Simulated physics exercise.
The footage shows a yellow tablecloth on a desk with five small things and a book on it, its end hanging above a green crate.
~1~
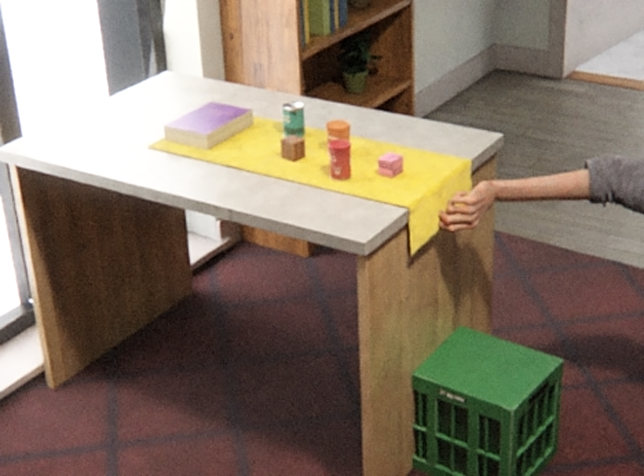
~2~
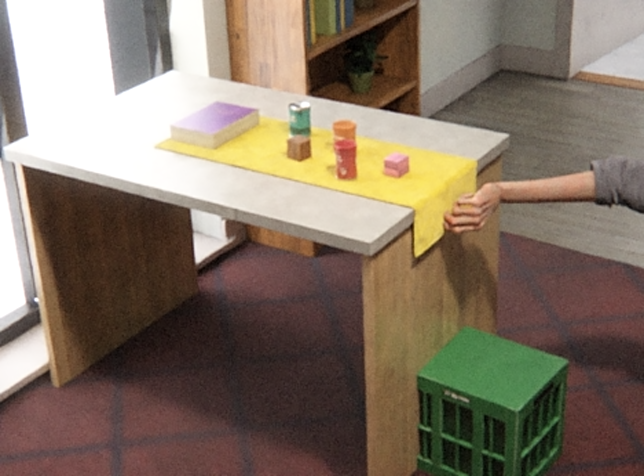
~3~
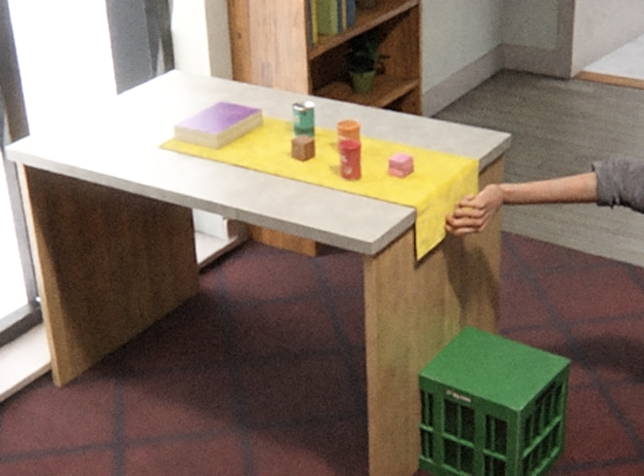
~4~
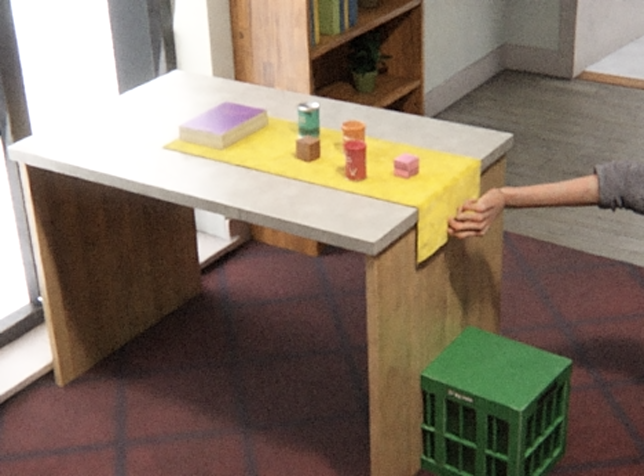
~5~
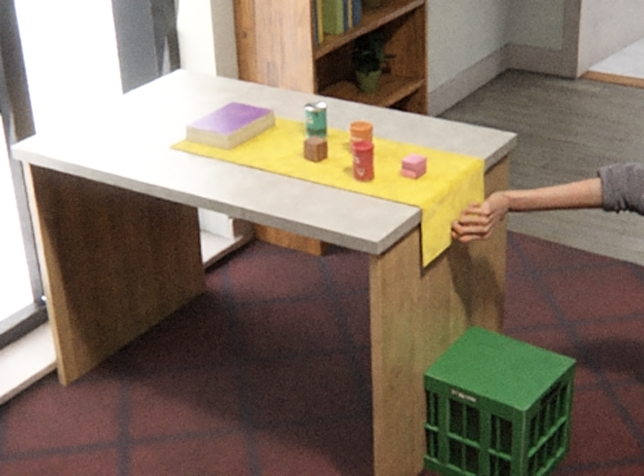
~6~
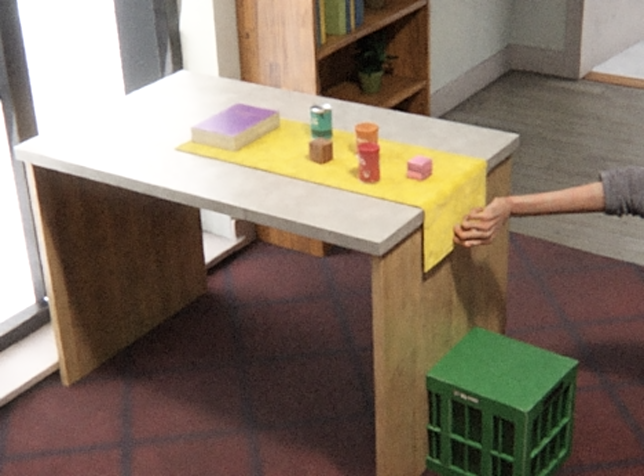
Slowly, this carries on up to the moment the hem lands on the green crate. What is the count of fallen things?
Only three fail to stay up.
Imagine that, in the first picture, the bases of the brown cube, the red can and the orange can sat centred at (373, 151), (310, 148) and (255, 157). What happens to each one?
The brown cube falls; the red can survives; the orange can remains up.
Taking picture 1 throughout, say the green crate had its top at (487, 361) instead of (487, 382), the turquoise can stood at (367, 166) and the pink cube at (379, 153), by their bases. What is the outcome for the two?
Well, the turquoise can is dislodged, and the pink cube is dislodged.
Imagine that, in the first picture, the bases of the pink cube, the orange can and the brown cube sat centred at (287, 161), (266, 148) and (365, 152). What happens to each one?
So the pink cube stays aboard, the orange can stays aboard, and the brown cube leaves the top.
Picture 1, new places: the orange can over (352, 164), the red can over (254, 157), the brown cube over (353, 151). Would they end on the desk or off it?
The orange can falls, the red can remains up, the brown cube goes over.
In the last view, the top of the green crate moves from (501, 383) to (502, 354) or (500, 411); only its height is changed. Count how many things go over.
First case 2, second 4.
Soon after, hem near (457, 270); all still up.
After that, hem near (458, 301); pink cube gone.
And then, hem on the crate; pink cube and red can gone.
In the end, hem on the crate; pink cube, red can and orange can gone. The desk loses three.
